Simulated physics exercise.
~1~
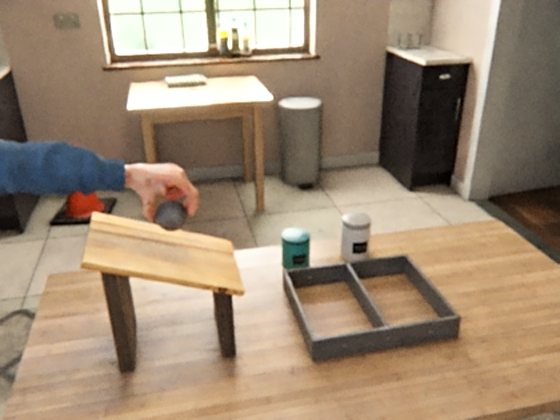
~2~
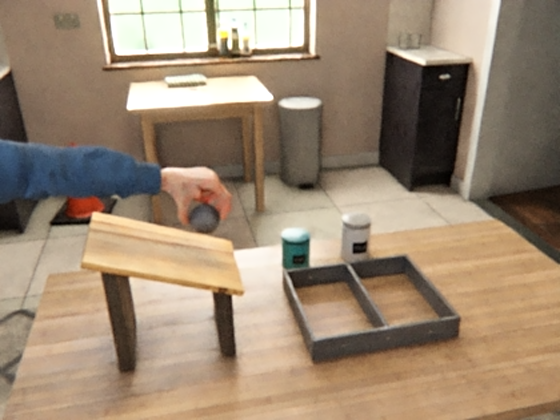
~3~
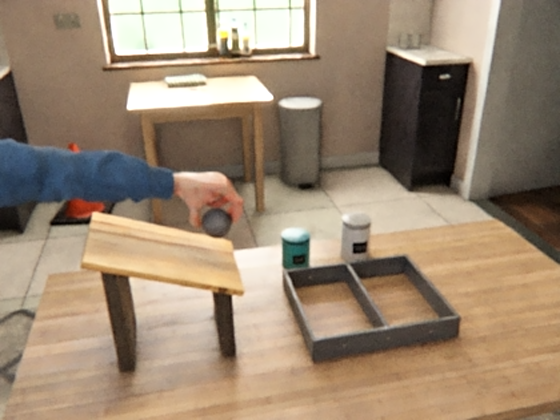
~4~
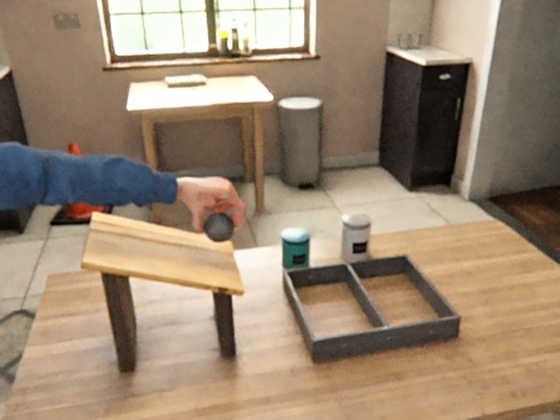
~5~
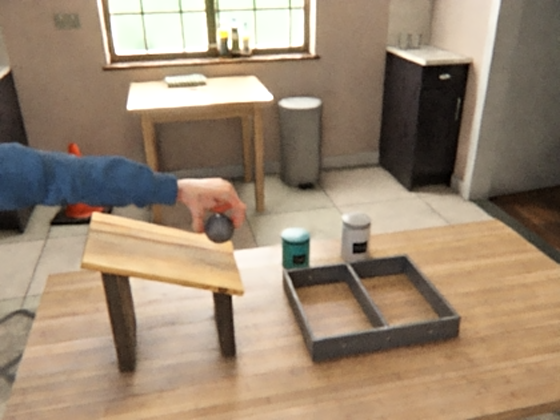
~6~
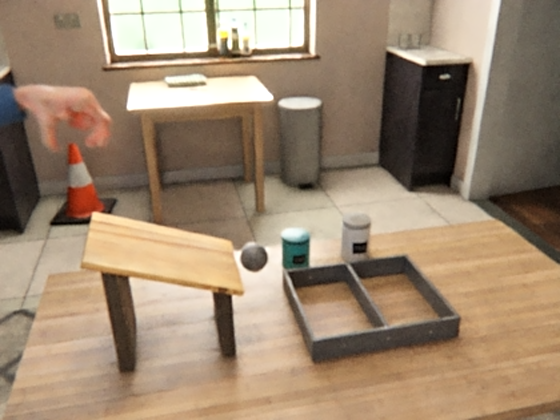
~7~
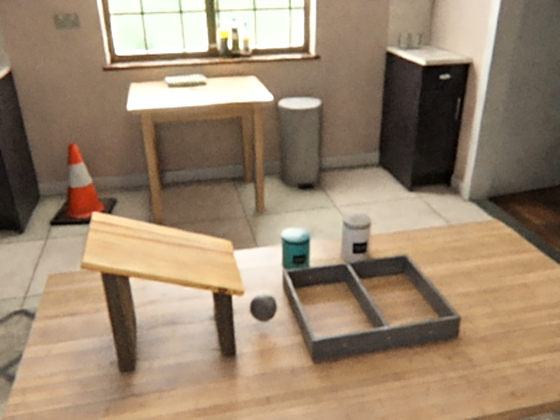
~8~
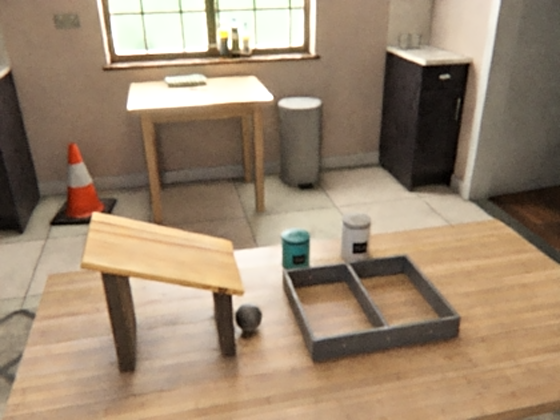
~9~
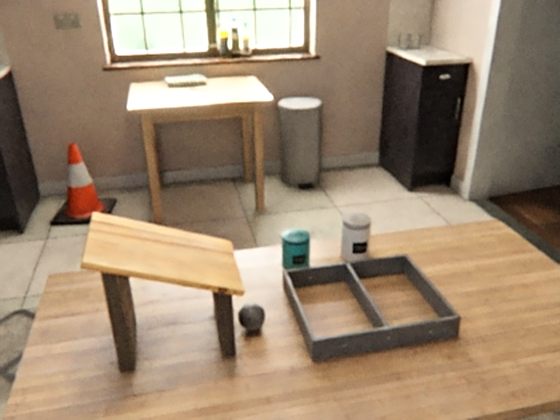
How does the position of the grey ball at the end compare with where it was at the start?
At the start the grey ball is held in the hand above the sloping board. By the end it is lower and further right, resting on the table between the board's right leg and the tray.
